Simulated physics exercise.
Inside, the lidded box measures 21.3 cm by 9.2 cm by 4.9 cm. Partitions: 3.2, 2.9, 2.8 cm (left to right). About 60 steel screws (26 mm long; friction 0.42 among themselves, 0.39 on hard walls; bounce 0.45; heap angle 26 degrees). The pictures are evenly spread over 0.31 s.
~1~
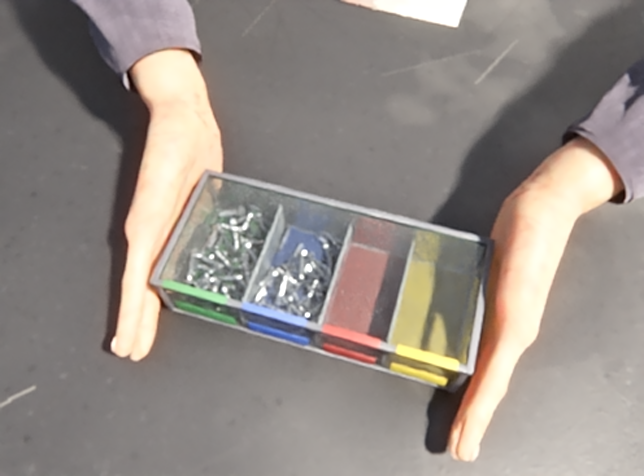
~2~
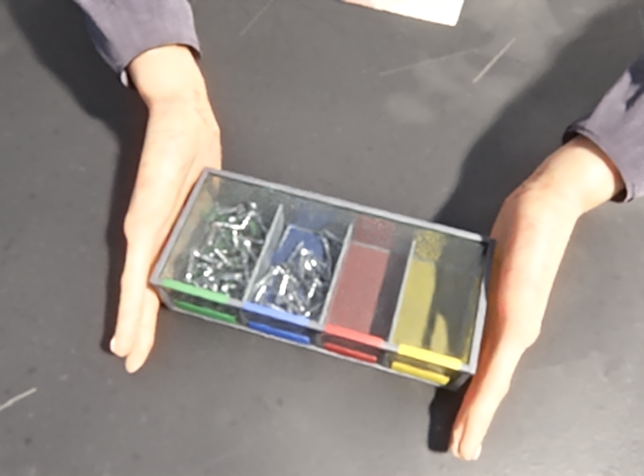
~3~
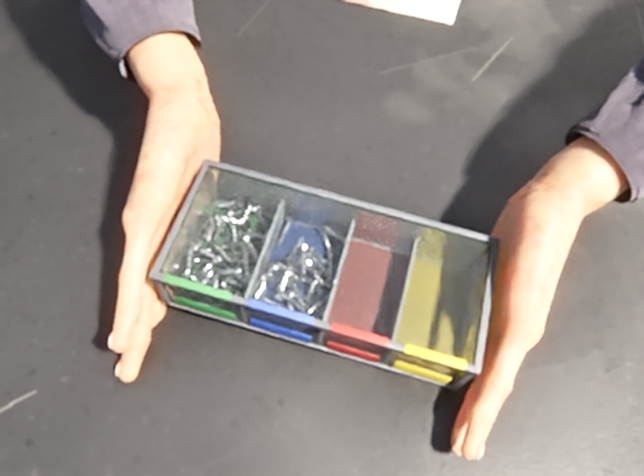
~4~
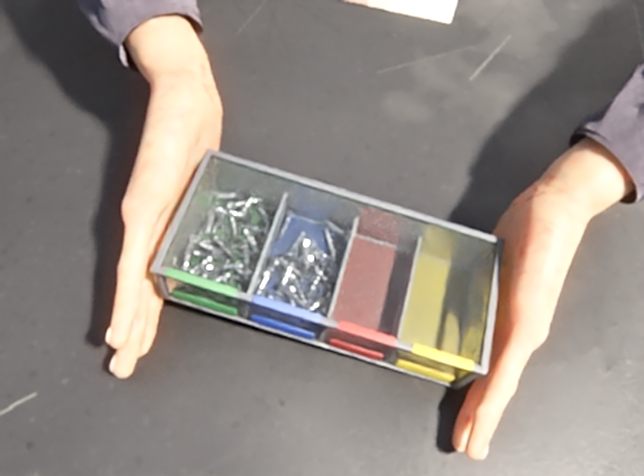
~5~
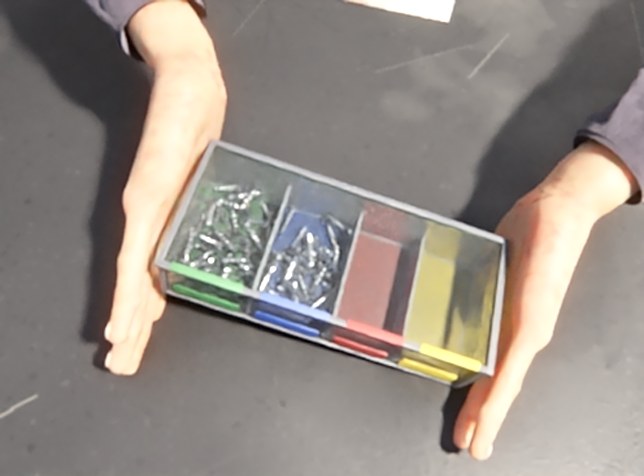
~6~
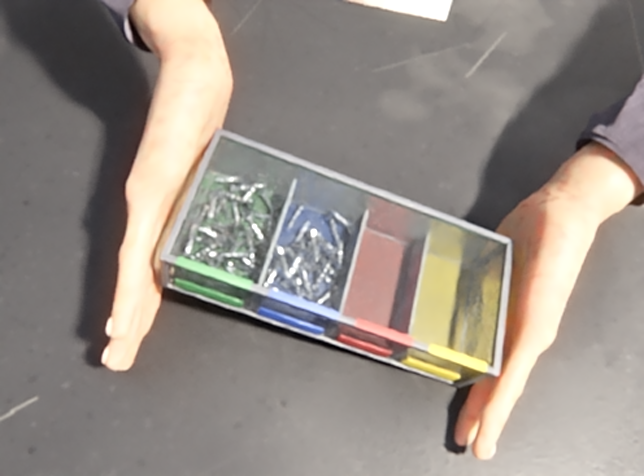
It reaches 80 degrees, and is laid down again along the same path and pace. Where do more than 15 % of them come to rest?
Red: No, blue: Yes, green: Yes, yellow: No.
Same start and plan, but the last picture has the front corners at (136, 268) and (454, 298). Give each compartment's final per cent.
Red 0; blue 45; green 55; yellow 0.
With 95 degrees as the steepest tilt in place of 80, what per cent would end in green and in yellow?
In that case green 30, yellow 45.
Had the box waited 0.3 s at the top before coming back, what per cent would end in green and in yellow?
In that case green 50, yellow 15.
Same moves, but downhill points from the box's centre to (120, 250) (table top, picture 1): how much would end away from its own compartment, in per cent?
Some 0 per cent.
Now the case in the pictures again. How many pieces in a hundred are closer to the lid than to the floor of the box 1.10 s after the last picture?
Some 10 per cent.
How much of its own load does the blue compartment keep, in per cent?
About 90 per cent.
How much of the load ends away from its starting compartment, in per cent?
Some 15 per cent.
Then, 1.10 s after the last picture, tilt 80 degrees; blue 45 %, green 55 %.
Then, 1.83 s after the last picture, tilt 35 degrees; red 10 %, blue 40 %, green 50 %, yellow 5 %.
Then, 2.60 s after the last picture, tilt 0 degrees; red 10 %, blue 40 %, green 50 %, yellow 5 %.
In the end, red 10 %, blue 40 %, green 50 %, yellow 5 %.
